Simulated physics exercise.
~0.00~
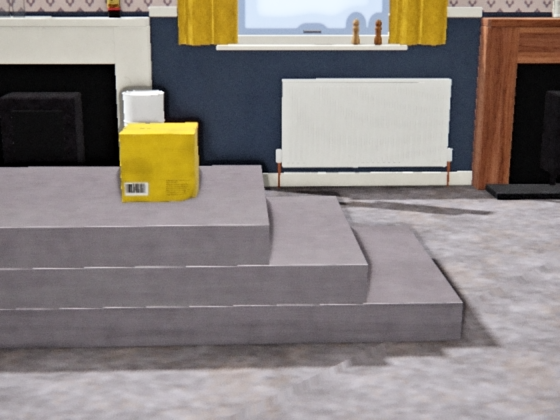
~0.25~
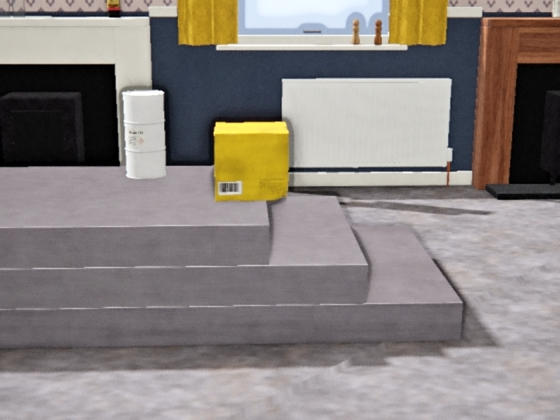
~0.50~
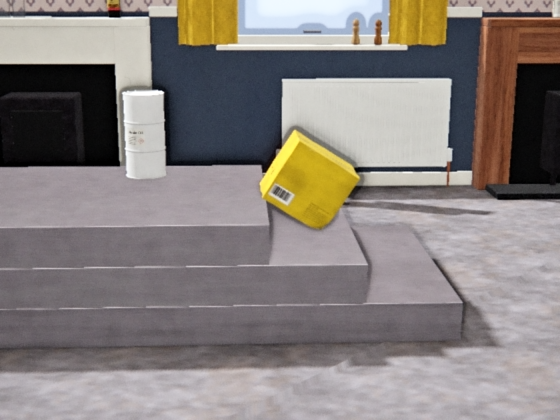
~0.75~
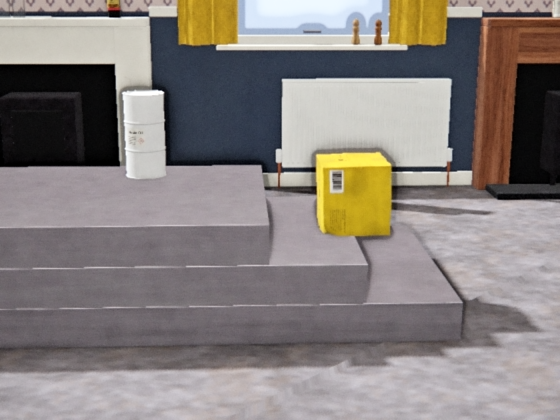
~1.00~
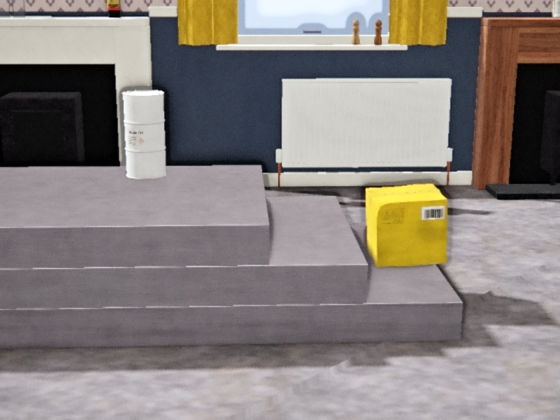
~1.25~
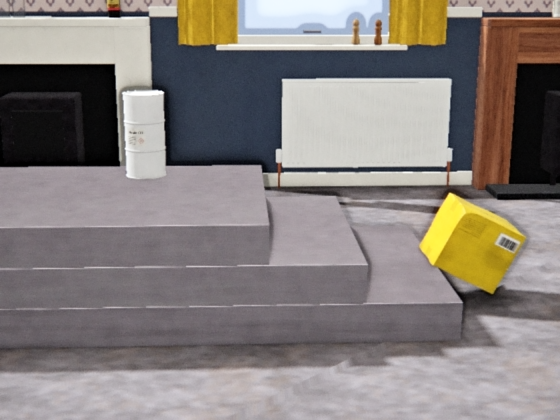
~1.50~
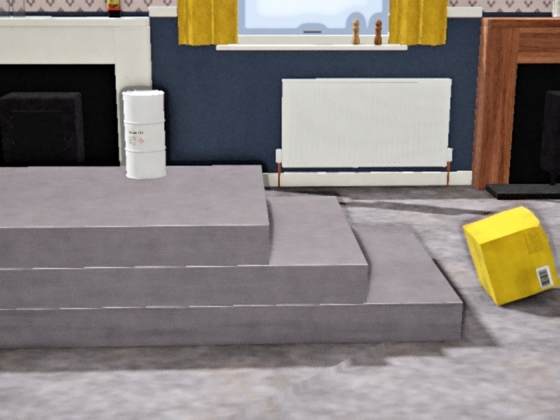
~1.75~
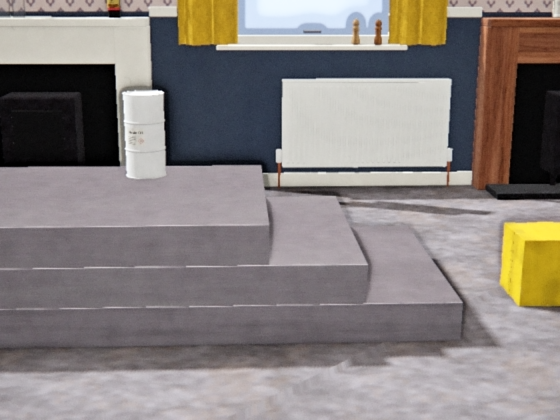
Yellow box sliding right past a white canister, tumbling down grey steps and coming to the floor at the right edge.
